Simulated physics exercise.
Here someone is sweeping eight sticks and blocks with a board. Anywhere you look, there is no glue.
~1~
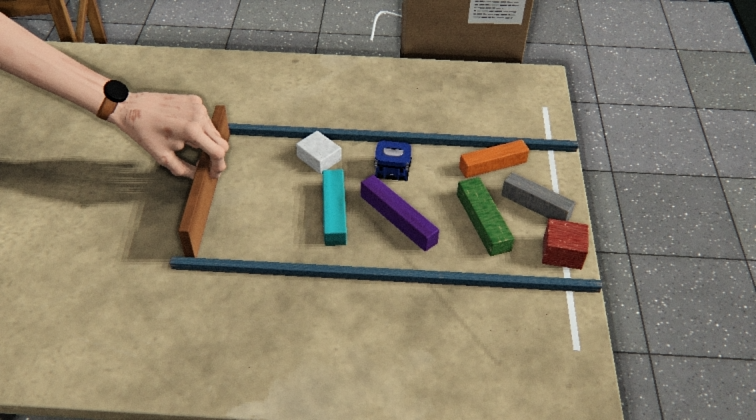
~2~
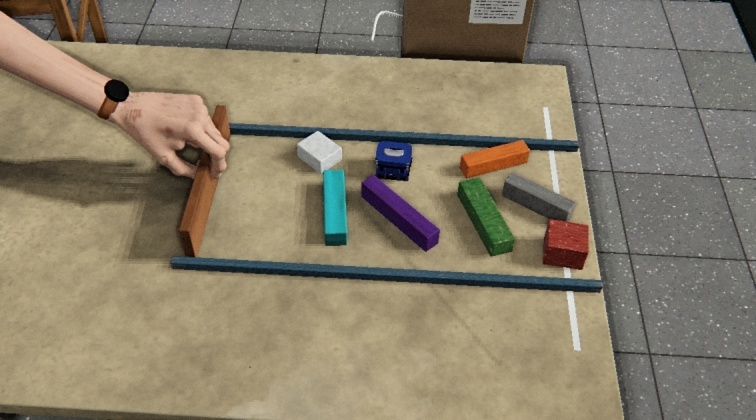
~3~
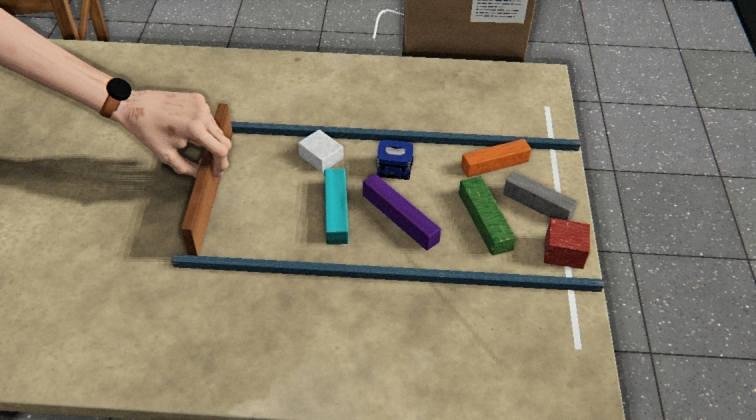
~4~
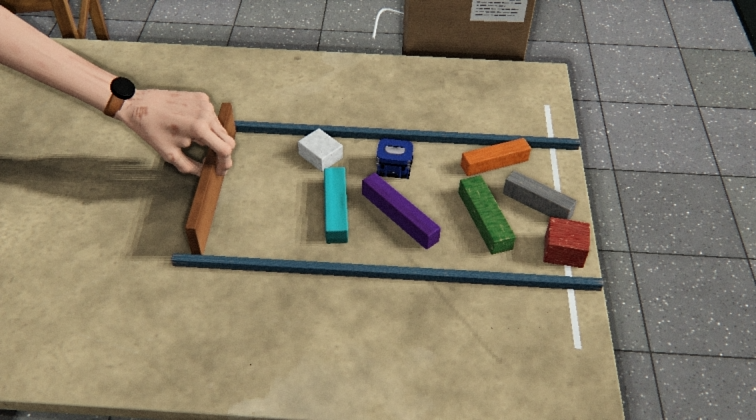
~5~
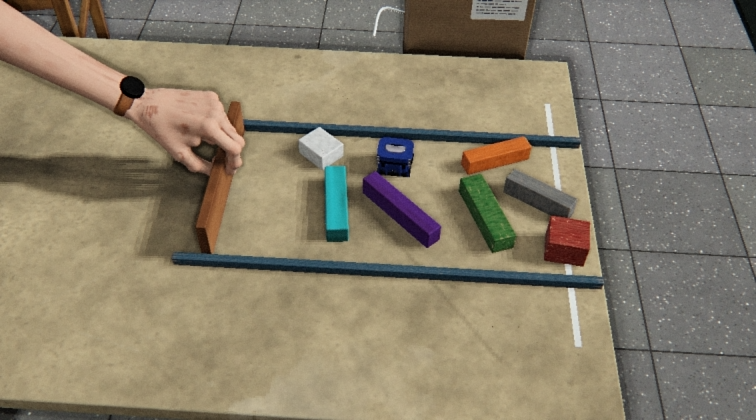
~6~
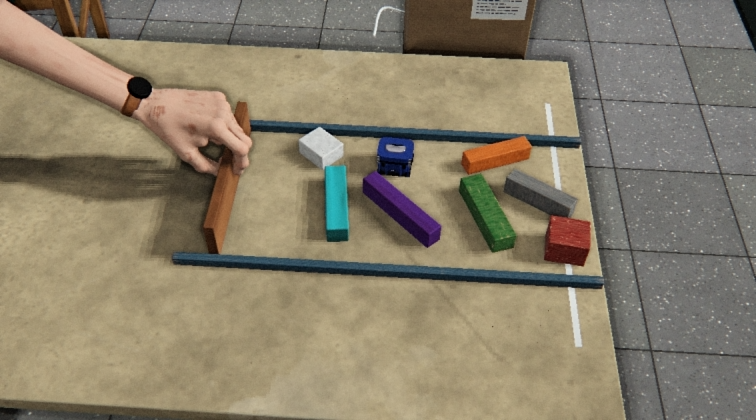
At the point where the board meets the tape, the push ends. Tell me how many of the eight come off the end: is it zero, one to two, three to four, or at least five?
Expect a large batch, five at least, to go down.
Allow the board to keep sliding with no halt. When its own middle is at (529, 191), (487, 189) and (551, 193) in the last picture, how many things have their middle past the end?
Past the end: 3, 0 and 5.
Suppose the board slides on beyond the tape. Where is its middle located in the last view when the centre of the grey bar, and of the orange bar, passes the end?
The middle is at (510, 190) when it's the grey bar, and at (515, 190) when it's the orange bar.
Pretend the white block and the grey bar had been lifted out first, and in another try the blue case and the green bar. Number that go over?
The counts would be 3 and 3.
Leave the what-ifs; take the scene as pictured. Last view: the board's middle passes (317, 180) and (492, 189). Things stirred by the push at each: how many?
The count reaches 1 first and 8 second.
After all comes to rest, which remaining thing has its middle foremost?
Purple stick.
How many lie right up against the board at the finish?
Contact count: 2.
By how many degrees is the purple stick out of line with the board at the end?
Close to 0°.
A little later, none off yet; red block at rest near (567, 241); grey bar at rest near (540, 195); orange bar at rest near (496, 155).
Next, none off yet; red block at rest near (567, 241); grey bar at rest near (540, 195); orange bar shifted a little near (509, 154).
Later still, none off yet; red block shifted about its own width near (600, 245); grey bar shifted about its own width near (594, 206); orange bar shifted about its own width near (581, 151).
When it is over, the number that fall off is five or more; down, blue case, green bar, orange bar, grey bar and red block.
